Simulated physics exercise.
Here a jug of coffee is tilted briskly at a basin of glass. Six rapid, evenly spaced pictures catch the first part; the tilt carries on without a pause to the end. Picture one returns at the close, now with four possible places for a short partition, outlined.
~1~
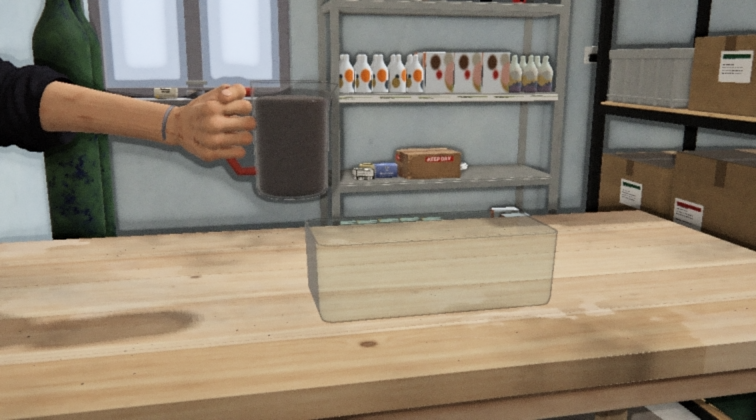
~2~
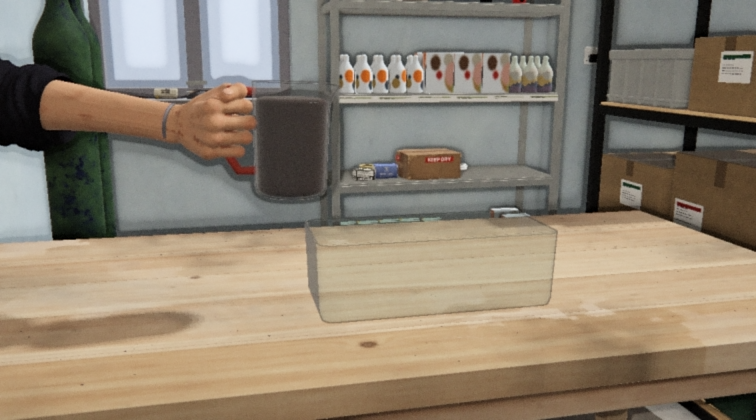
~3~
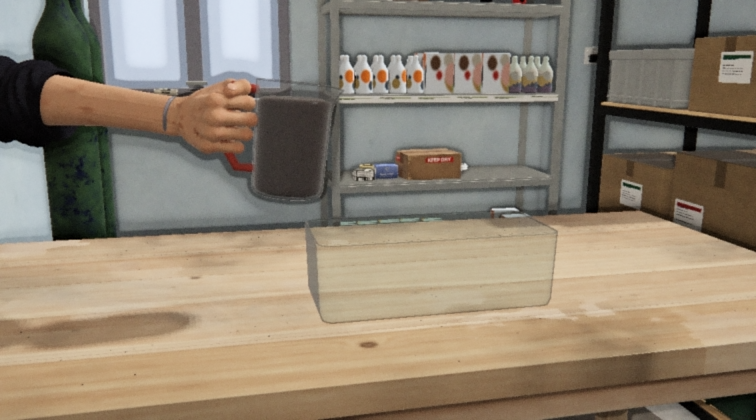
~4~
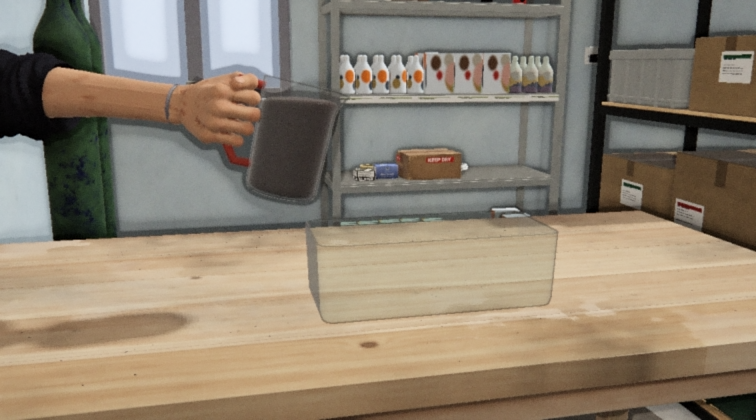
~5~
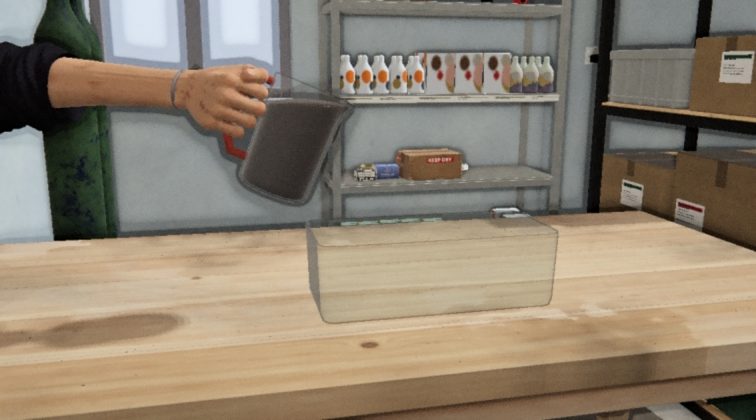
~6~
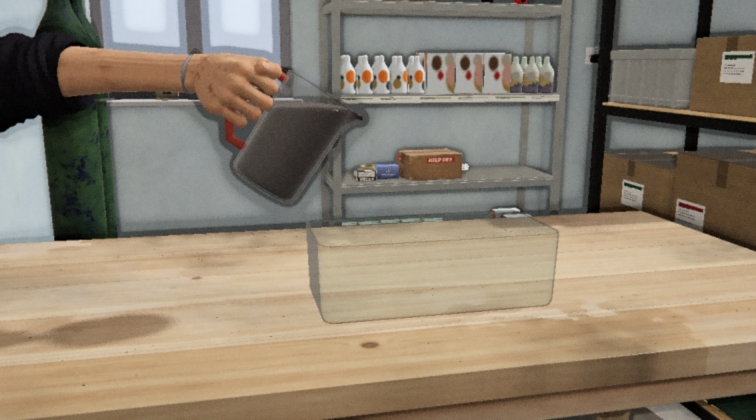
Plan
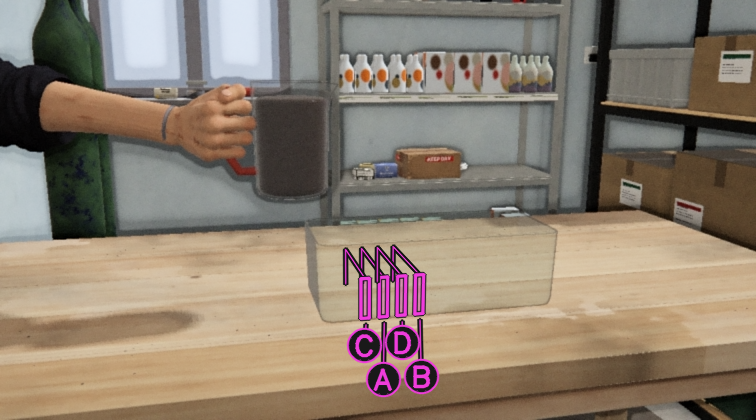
To begin with, a hand holds a red-handled jug of dark liquid upright above a clear glass basin on a wooden table. The hand then tilts the jug steadily to the right, its lip dipping toward the basin, until the dark liquid reaches the spout and just crosses the lip.
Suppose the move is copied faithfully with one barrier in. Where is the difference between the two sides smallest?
Go for D.
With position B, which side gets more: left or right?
The left side.
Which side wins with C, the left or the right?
More ends on the right.
In magenta, A at (384, 322); B at (419, 319); C at (366, 324); D at (402, 321).
For position A, about 13 % ends left of the wall and 86 % right of it.
For position B, about 76 % ends left of the wall and 16 % right of it; 8 % is lost outside.
For position C, about 3 % ends left of the wall and 96 % right of it.
For position D, about 45 % ends left of the wall and 53 % right of it.
